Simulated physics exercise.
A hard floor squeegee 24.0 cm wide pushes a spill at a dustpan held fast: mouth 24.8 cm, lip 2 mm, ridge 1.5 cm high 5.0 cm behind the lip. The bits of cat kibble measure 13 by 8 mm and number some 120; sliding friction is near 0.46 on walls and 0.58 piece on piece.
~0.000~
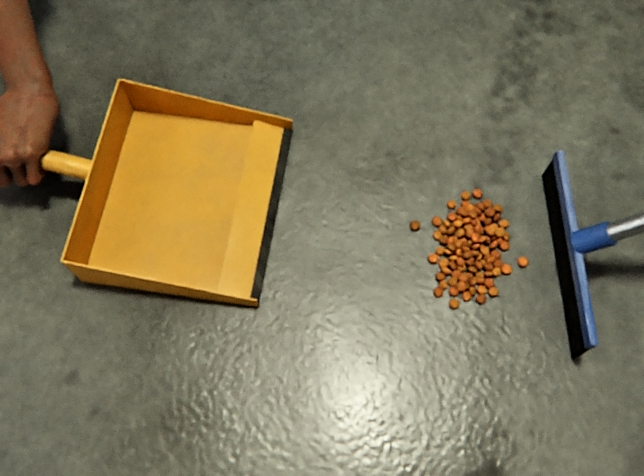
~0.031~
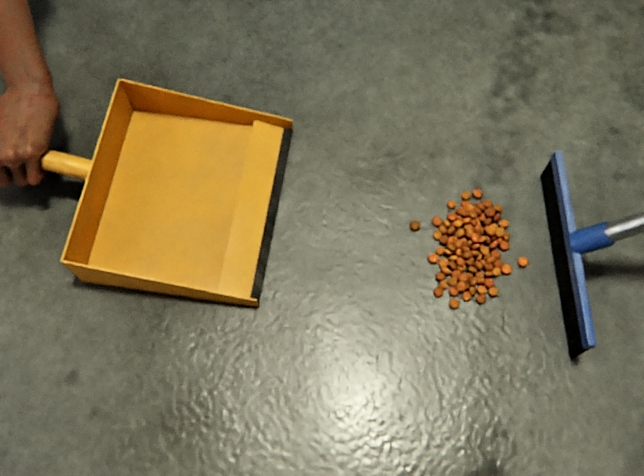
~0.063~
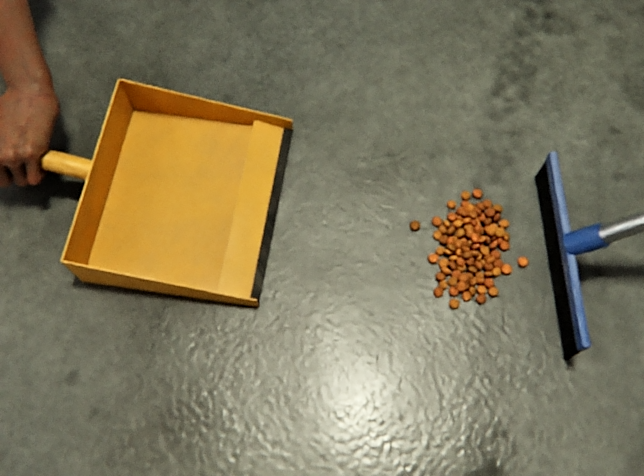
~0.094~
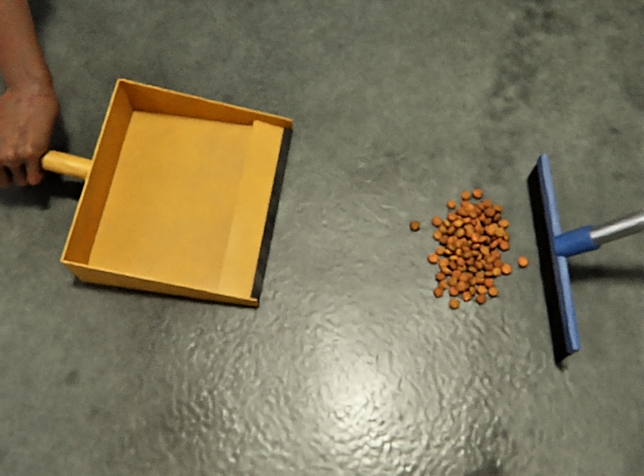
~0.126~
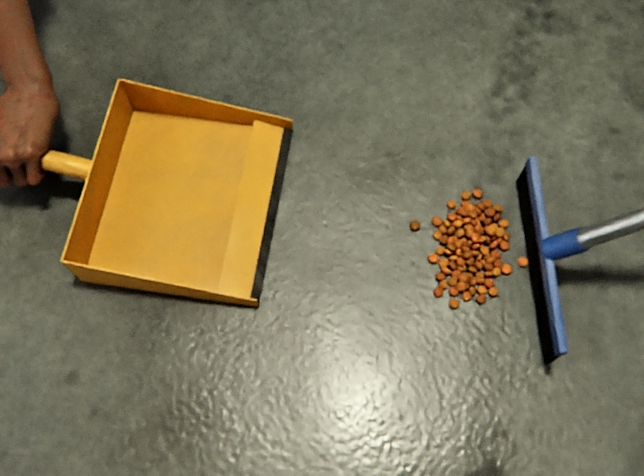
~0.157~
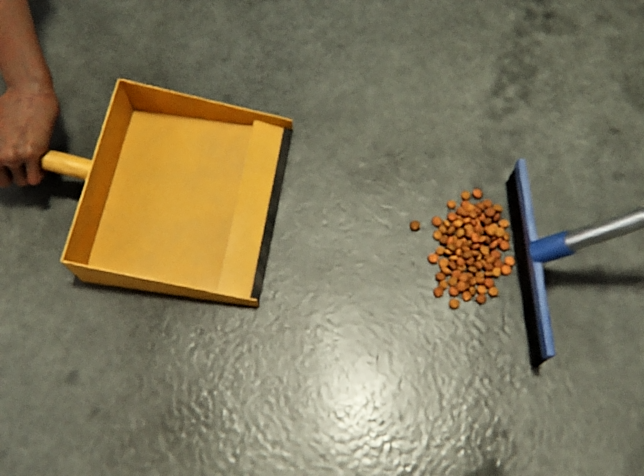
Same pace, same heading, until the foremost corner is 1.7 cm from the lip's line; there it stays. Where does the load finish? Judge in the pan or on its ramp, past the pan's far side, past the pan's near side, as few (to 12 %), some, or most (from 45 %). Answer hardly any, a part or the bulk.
In the pan or on its ramp: A part; past the pan's far side: Hardly any; past the pan's near side: A part.
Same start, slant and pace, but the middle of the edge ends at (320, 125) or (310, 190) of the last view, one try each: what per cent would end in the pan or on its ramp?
Some 0 and 15 per cent.
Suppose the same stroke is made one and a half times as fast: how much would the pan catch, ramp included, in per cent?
In that case some 20 per cent.
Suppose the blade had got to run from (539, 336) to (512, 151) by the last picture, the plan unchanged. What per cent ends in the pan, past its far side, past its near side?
Pan 20, far 0, near 5.
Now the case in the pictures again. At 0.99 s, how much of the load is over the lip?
Near 20 per cent so far.
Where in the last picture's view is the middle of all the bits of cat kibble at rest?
Near (271, 288).
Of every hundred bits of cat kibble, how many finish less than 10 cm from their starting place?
Some 5 per cent.
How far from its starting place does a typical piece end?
Some 26 cm.
Then, at 0.46 s, middle of the blade 18 cm from the lip; 0 % over the lip, far side 0 %, near side 5 %.
After 0.67 s, middle of the blade 9 cm from the lip; 0 % over the lip, far side 0 %, near side 20 %.
After 0.99 s, middle of the blade 4 cm from the lip; 20 % over the lip, far side 0 %, near side 35 %.
In the end, at 1.5 s, pan 20 %, far side 0 %, near side 35 %, in front of the lip or behind the blade 45 %.
